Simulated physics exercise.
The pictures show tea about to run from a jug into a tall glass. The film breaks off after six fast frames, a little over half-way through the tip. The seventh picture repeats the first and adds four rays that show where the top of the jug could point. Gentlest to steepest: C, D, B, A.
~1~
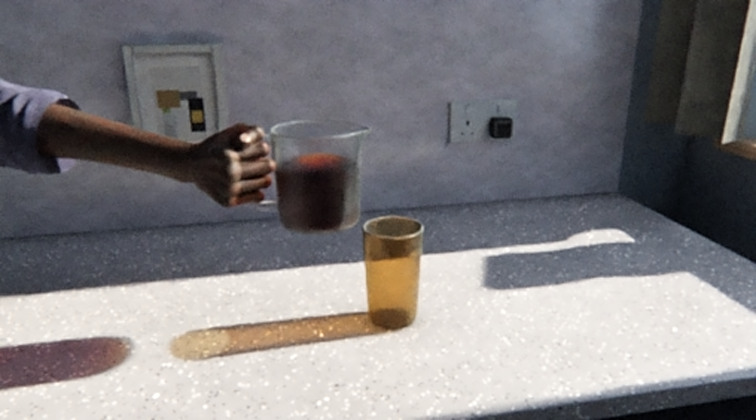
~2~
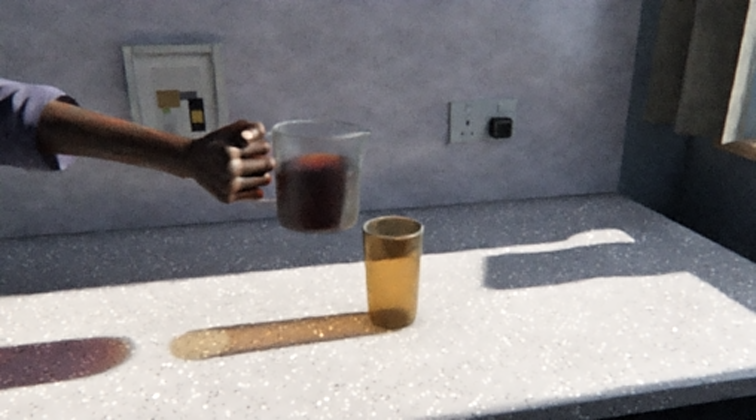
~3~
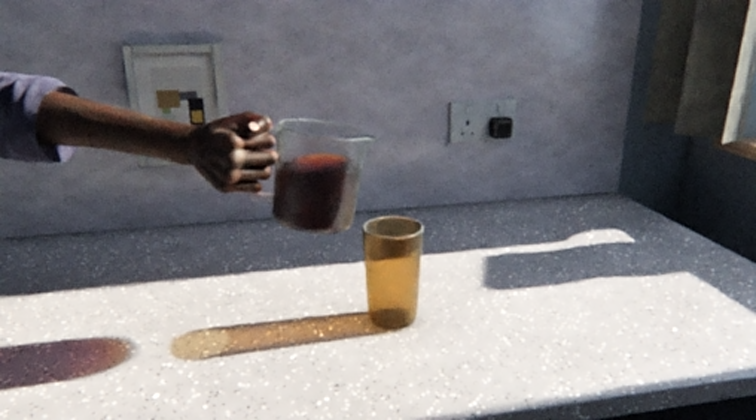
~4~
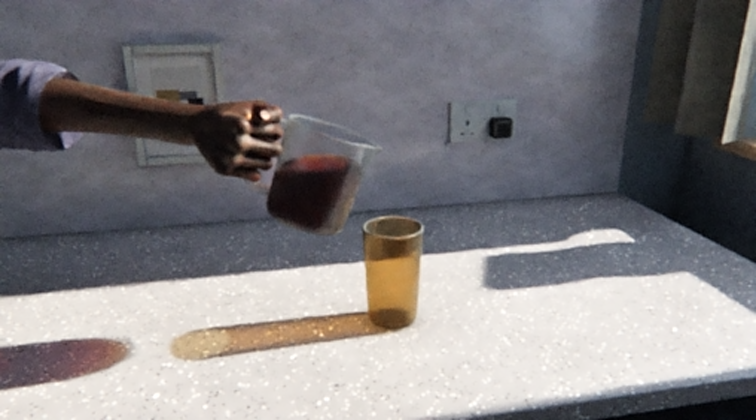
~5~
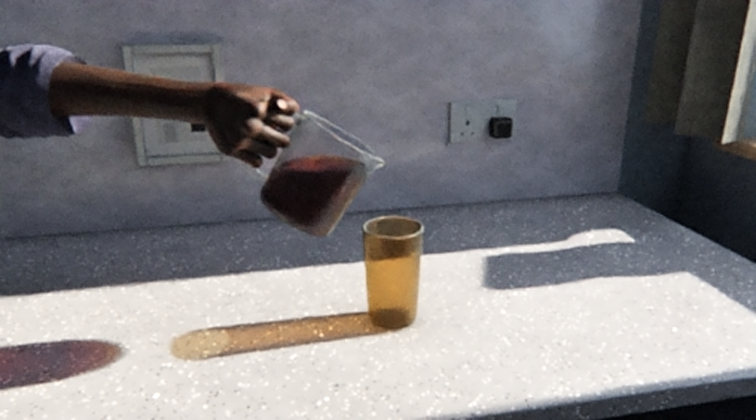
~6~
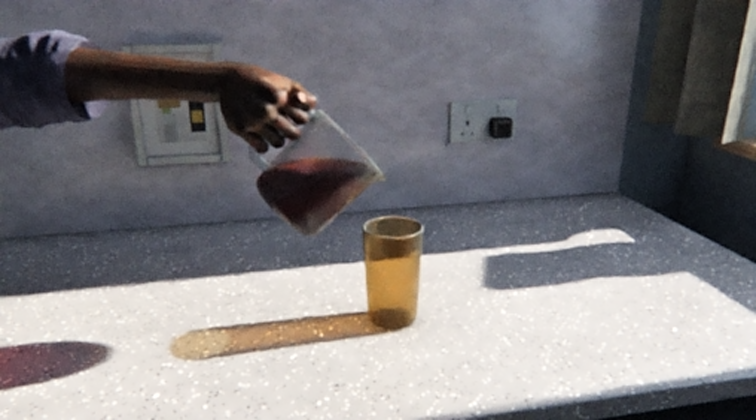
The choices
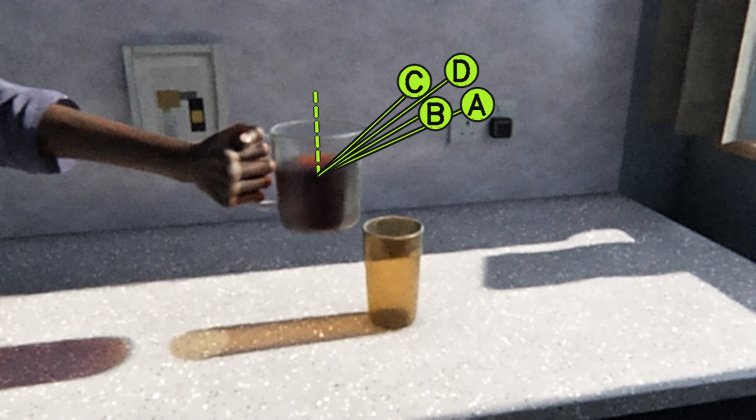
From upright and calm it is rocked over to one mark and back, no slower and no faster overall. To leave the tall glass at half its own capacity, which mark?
Line A.
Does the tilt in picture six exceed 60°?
No.
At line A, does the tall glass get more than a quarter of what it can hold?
Yes, clearly.
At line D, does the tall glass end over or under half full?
Under.
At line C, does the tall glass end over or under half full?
Under half.
On the marked copy, A at (461, 110); B at (418, 117); C at (404, 96); D at (447, 80).
Choosing A, the tall glass ends with about 51 % of what it can hold; 3 % of the tea is spilt.
Choosing B, the tall glass ends with about 34 % of what it can hold; 5 % of the tea is spilt.
Choosing C, the tall glass ends with about 13 % of what it can hold.
Choosing D, the tall glass ends with about 22 % of what it can hold.
